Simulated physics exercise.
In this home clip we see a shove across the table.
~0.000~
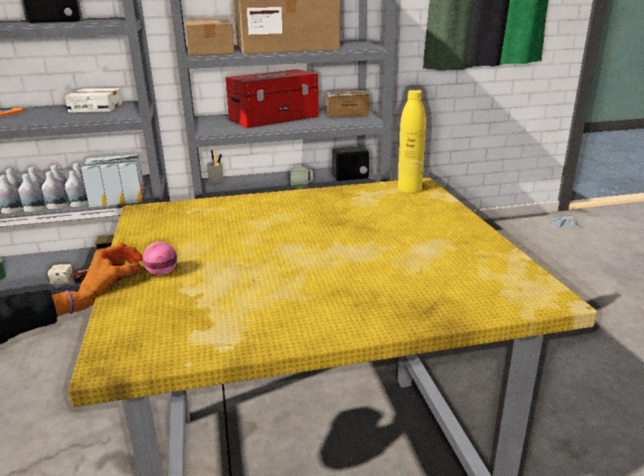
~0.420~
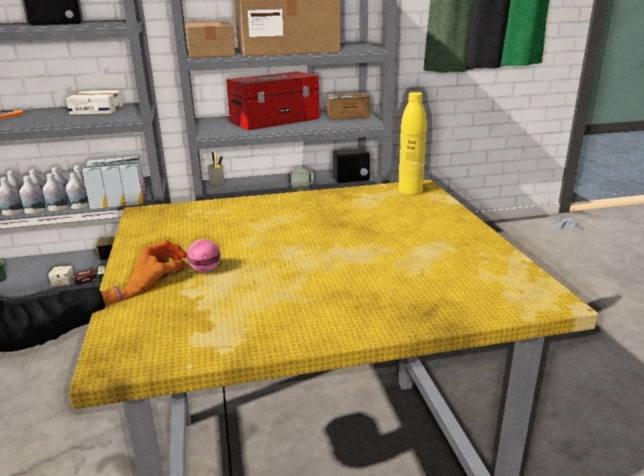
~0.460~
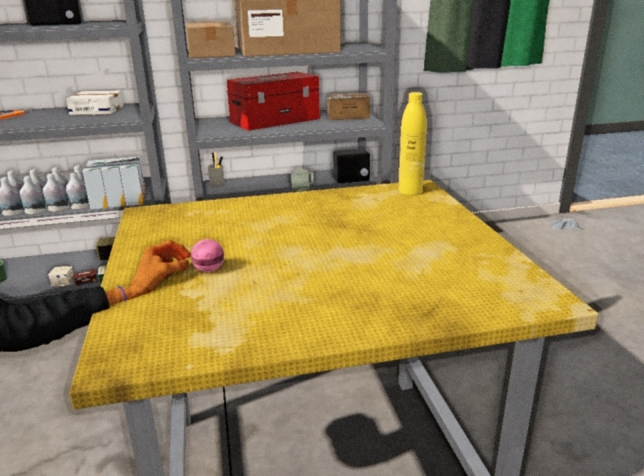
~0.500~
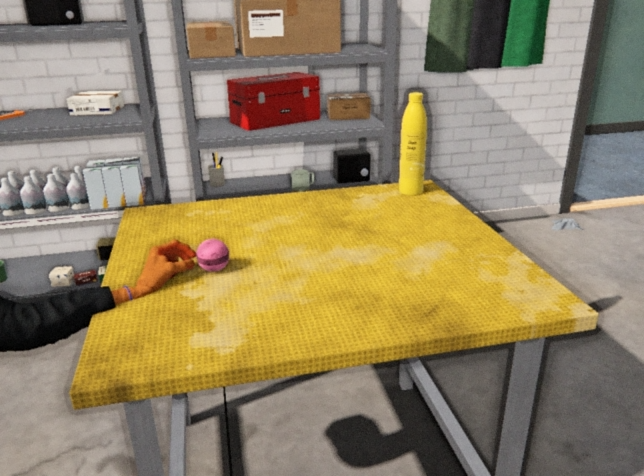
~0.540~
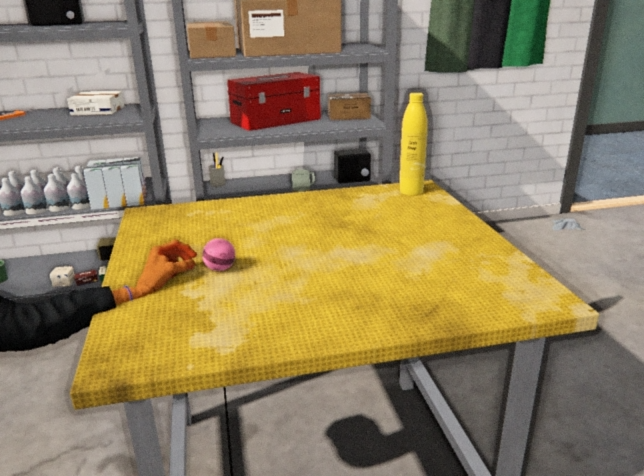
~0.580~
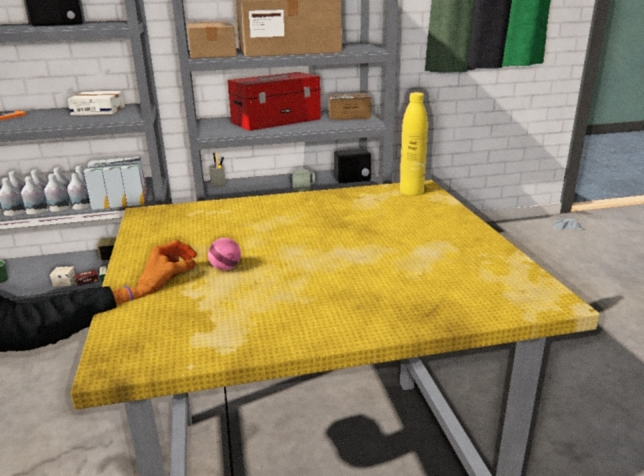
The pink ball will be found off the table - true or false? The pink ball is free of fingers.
False, it remains on the table.
Around 0.78 s, pink ball displaced about its own width near (247, 252).
Around 0.98 s, pink ball displaced about its own width near (262, 250).
Finally (1.7 s), moved from the start, pink ball. Final places as the last picture's camera would see them, pink ball near (271, 249).
